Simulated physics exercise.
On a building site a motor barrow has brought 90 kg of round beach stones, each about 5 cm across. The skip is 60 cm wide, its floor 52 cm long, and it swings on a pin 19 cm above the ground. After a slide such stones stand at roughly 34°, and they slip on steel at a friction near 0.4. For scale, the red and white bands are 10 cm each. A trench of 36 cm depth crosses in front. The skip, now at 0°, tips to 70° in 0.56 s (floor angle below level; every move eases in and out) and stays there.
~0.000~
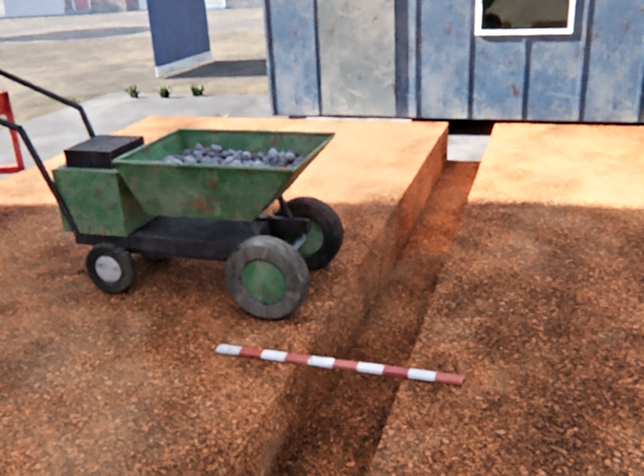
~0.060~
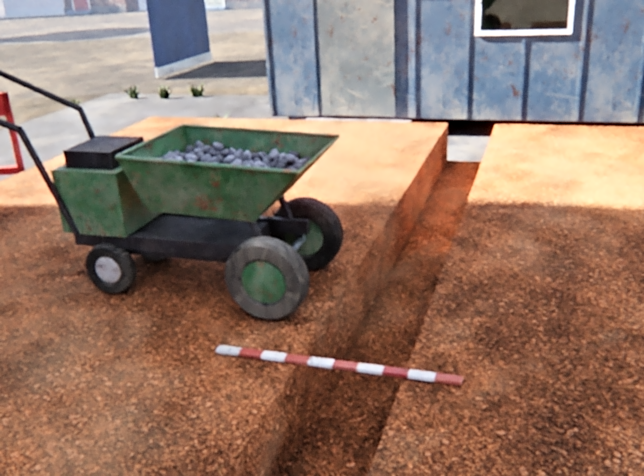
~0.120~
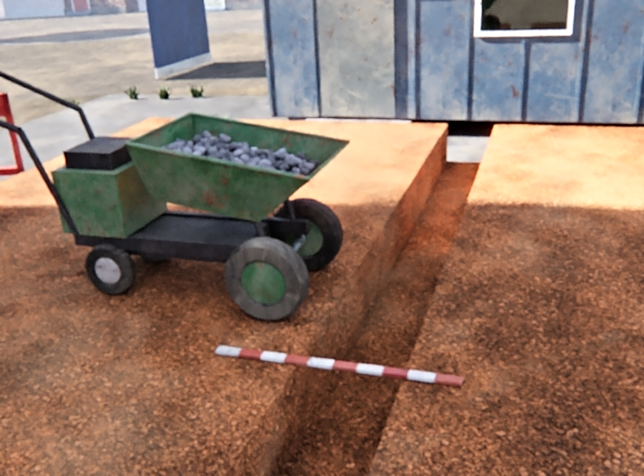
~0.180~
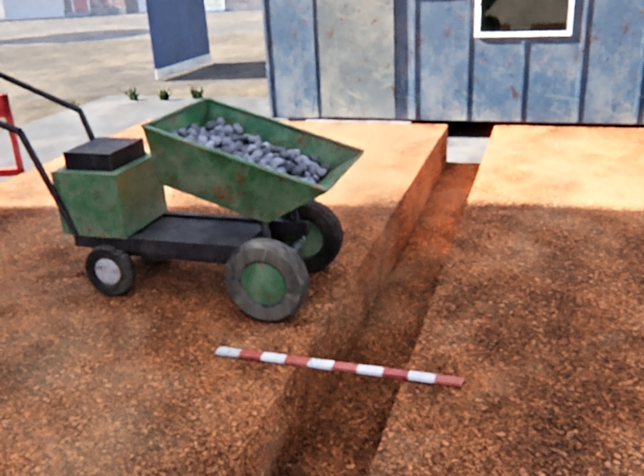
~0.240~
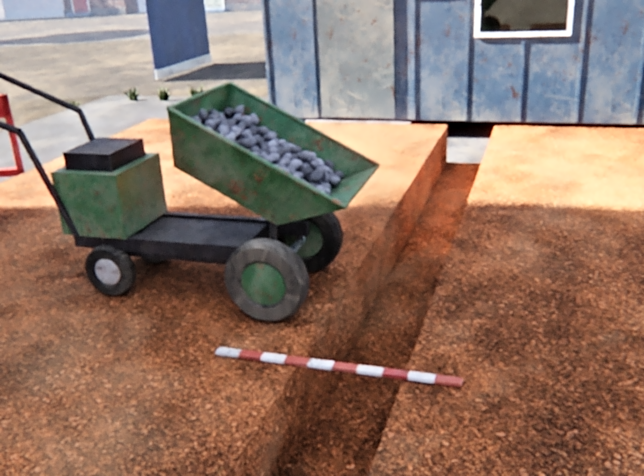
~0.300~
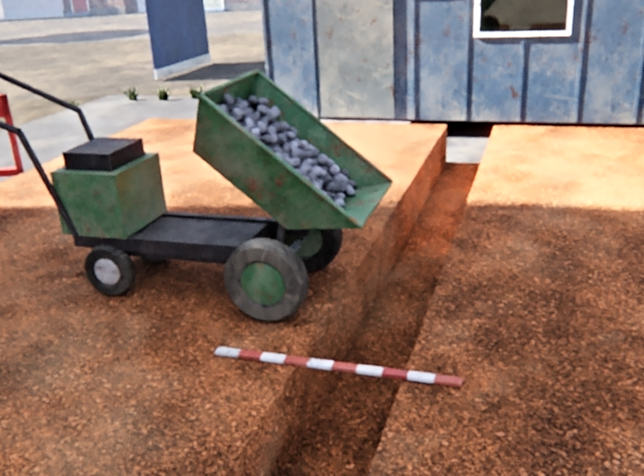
In the video, a green motor barrow loaded with grey, rounded stones stands beside a narrow trench and a red-and-white striped pole, and its skip tilts steeply forward to the right, its rear rising while the wheels stay in place.
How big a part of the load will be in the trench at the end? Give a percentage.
About 15 per cent.
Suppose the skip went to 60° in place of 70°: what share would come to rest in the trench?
Then about 25 per cent.
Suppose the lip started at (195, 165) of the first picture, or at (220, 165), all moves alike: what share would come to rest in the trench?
Near 100 per cent from the first place, 95 from the second.
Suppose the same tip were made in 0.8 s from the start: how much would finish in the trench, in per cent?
Then about 20 per cent.
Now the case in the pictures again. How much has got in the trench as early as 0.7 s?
Some 5 per cent.
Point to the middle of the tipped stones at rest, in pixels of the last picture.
Their middle is at about (506, 308).
After 0.4 s the floor is at 59°; 100 % in the skip; the foremost stones are at (368, 231).
After 0.7 s the floor is at 70°; 72 % in the skip, 7 % in the trench, 21 % past the trench; the foremost stones are at (468, 298).
After 1.0 s the floor is at 70°; 4 % in the skip, 11 % in the trench, 85 % past the trench; the foremost stones are past the picture's edge.
After 3.0 s the floor is at 70°; 0 % in the skip, 15 % in the trench, 85 % past the trench; the foremost stones are past the picture's edge.
